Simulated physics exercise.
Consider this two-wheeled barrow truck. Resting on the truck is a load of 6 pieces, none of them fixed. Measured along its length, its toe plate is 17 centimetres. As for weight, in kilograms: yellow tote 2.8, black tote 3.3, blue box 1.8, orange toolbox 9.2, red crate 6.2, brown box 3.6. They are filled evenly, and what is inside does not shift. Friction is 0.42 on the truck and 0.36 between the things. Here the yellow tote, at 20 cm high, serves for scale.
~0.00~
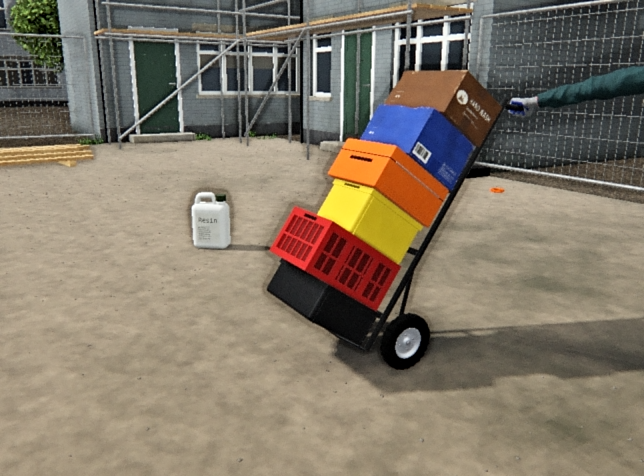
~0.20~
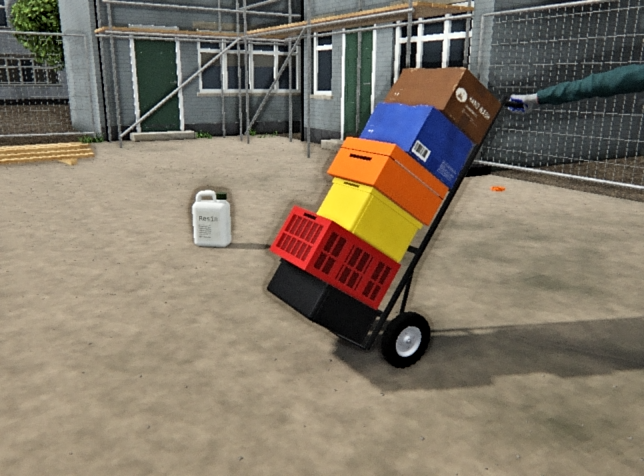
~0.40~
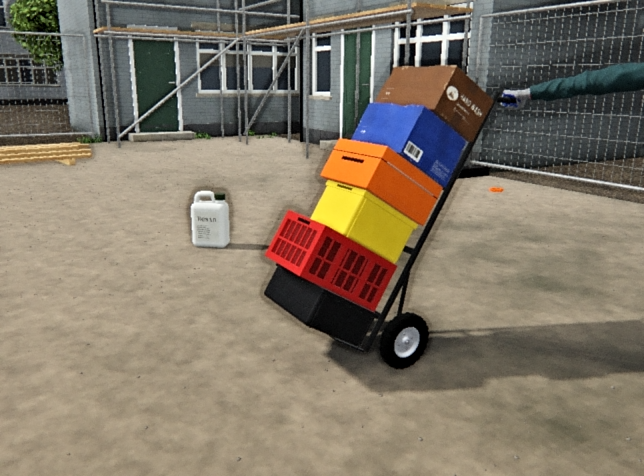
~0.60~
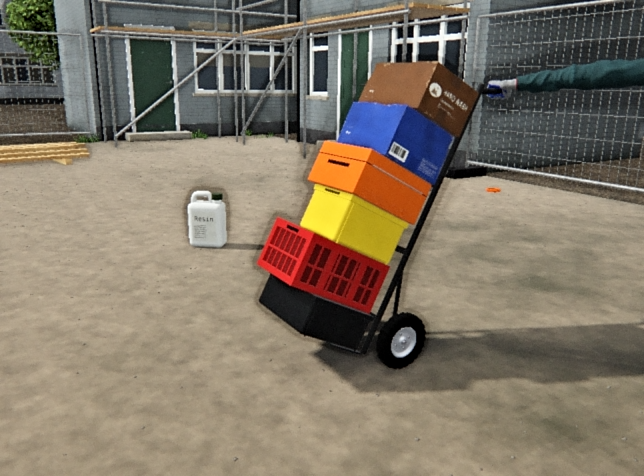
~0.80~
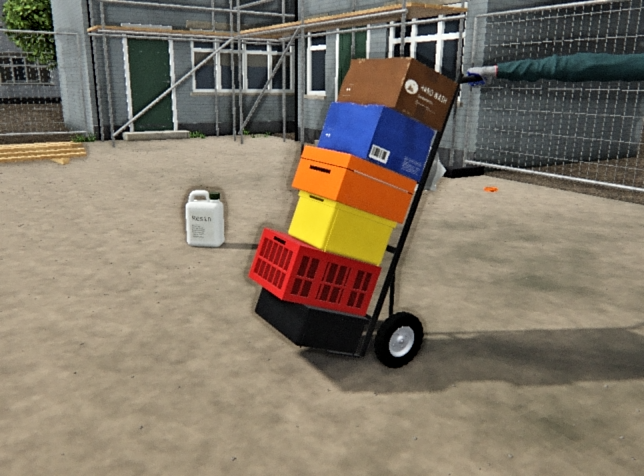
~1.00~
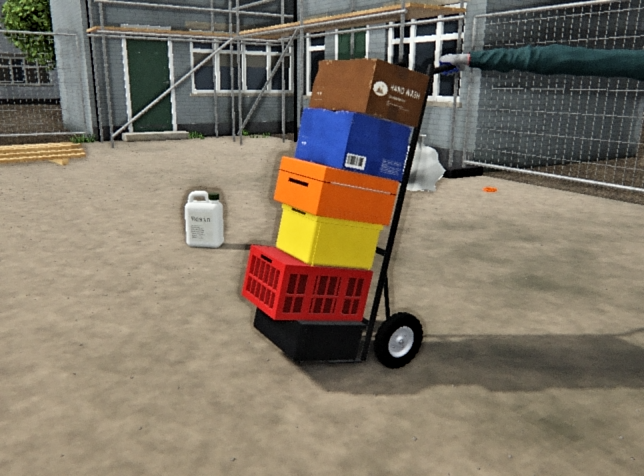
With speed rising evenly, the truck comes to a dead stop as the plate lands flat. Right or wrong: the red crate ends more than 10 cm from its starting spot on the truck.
Right.
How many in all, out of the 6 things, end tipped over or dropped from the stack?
So, 6 in all.
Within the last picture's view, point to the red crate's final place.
The resting point is around (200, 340).
After 2.00 s, truck upright; red crate tipped 25° from how it sat near (271, 306); brown box tipped 25° from how it sat; blue box tipped 25° from how it sat.
After 2.50 s, truck upright; yellow tote, blue box, orange toolbox and brown box now dropped from the stack; red crate tipped 60° from how it sat near (230, 327); black tote tipped 62° from how it sat.
At rest (3.8 s), dropped from the stack, yellow tote, blue box, orange toolbox and brown box; tipped over on the truck, black tote and red crate. In the last view, red crate near (200, 340).
